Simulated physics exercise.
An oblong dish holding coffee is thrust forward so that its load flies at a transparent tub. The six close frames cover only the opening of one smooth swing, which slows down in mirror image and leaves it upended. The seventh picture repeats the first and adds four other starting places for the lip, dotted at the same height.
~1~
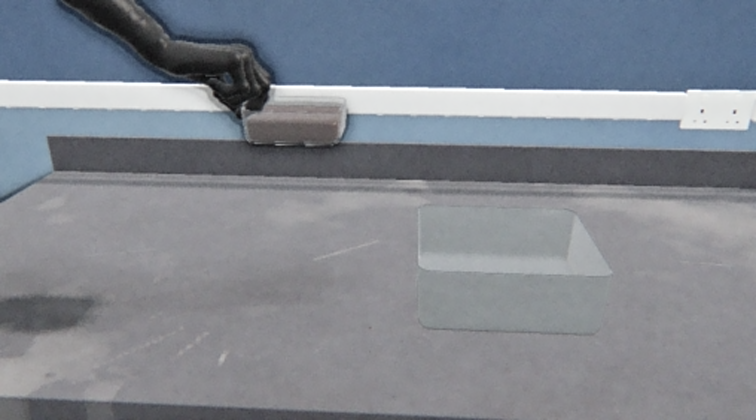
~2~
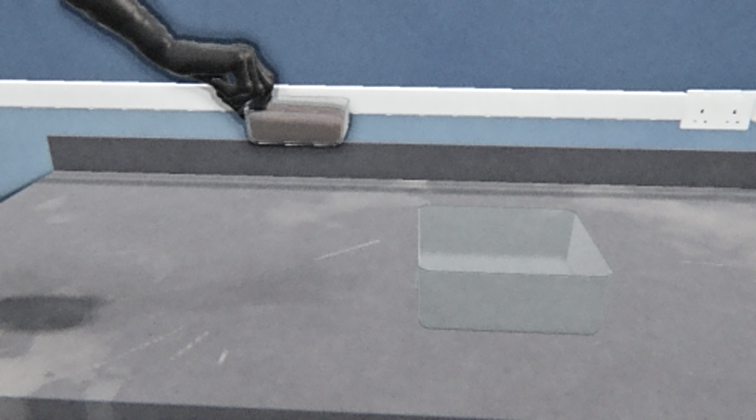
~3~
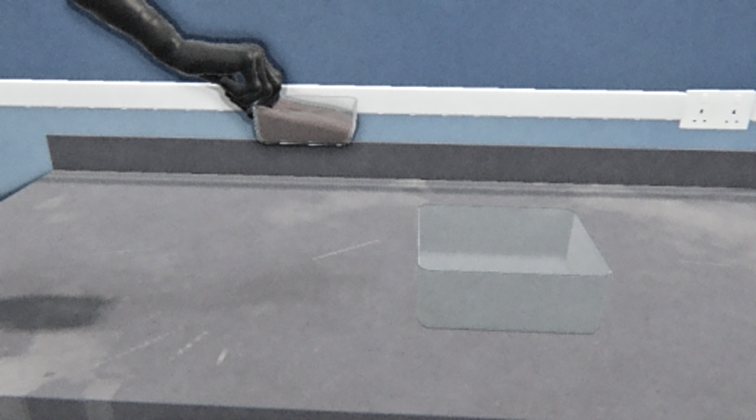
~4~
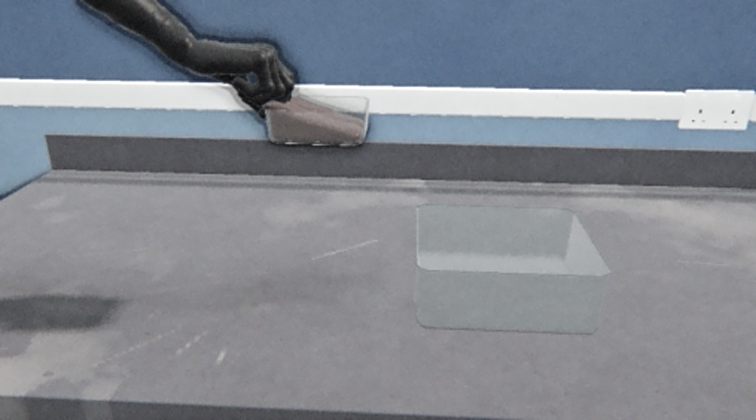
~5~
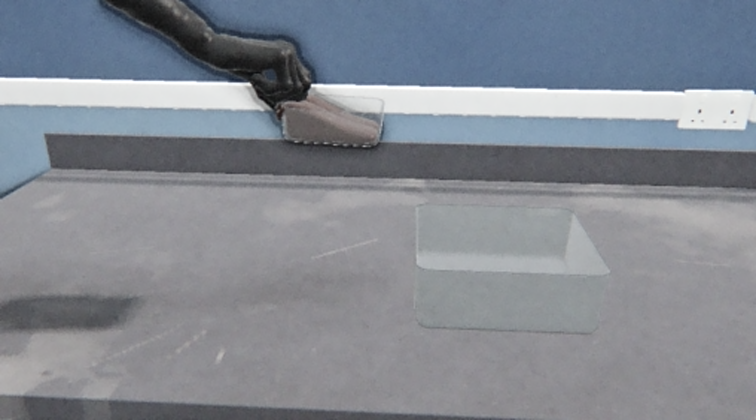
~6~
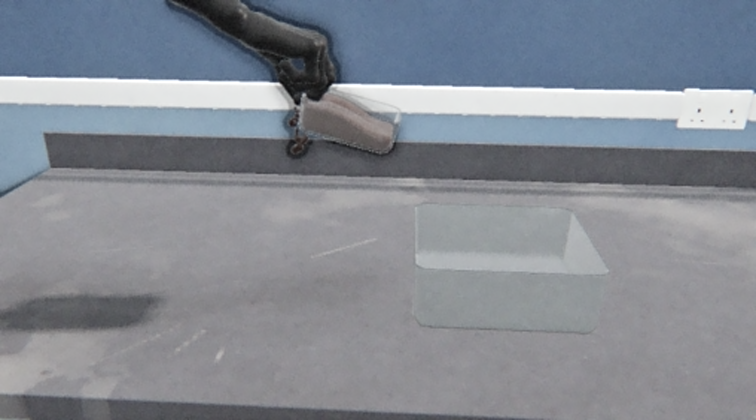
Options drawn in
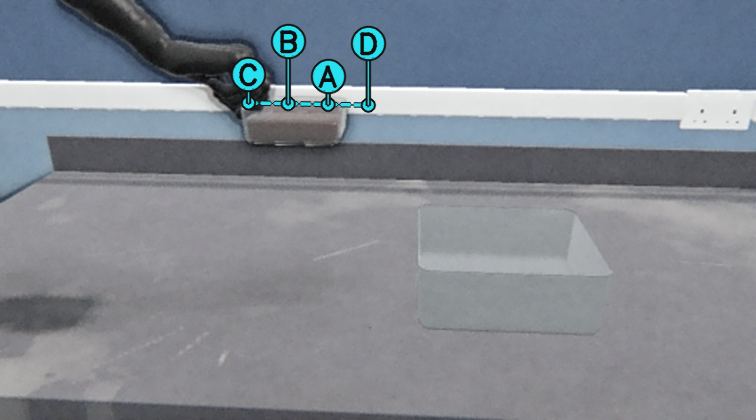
The clip opens with a dark hand holding a small clear oblong dish of brown coffee above the back of a grey worktop, left of an empty transparent tub. The hand moves the dish rightward, slowly at first, and the coffee slopes inside. The dish then tilts slightly, its right end lowering.
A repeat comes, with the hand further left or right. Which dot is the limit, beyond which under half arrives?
I would pick place B.
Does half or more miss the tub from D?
No, not at all.
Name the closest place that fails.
The answer is C.
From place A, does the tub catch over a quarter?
Yes, clearly.
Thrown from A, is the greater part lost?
No, not at all.
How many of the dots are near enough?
Three of them.
In cyan, A at (328, 104); B at (288, 103); C at (248, 102); D at (368, 105).
With A, about 74 % lands in the tub, 17 % falls short and 8 % goes beside or beyond.
With B, about 68 % lands in the tub, 24 % falls short and 8 % goes beside or beyond.
With C, about 28 % lands in the tub, 67 % falls short and 5 % goes beside or beyond.
With D, about 82 % lands in the tub, 6 % falls short and 12 % goes beside or beyond.
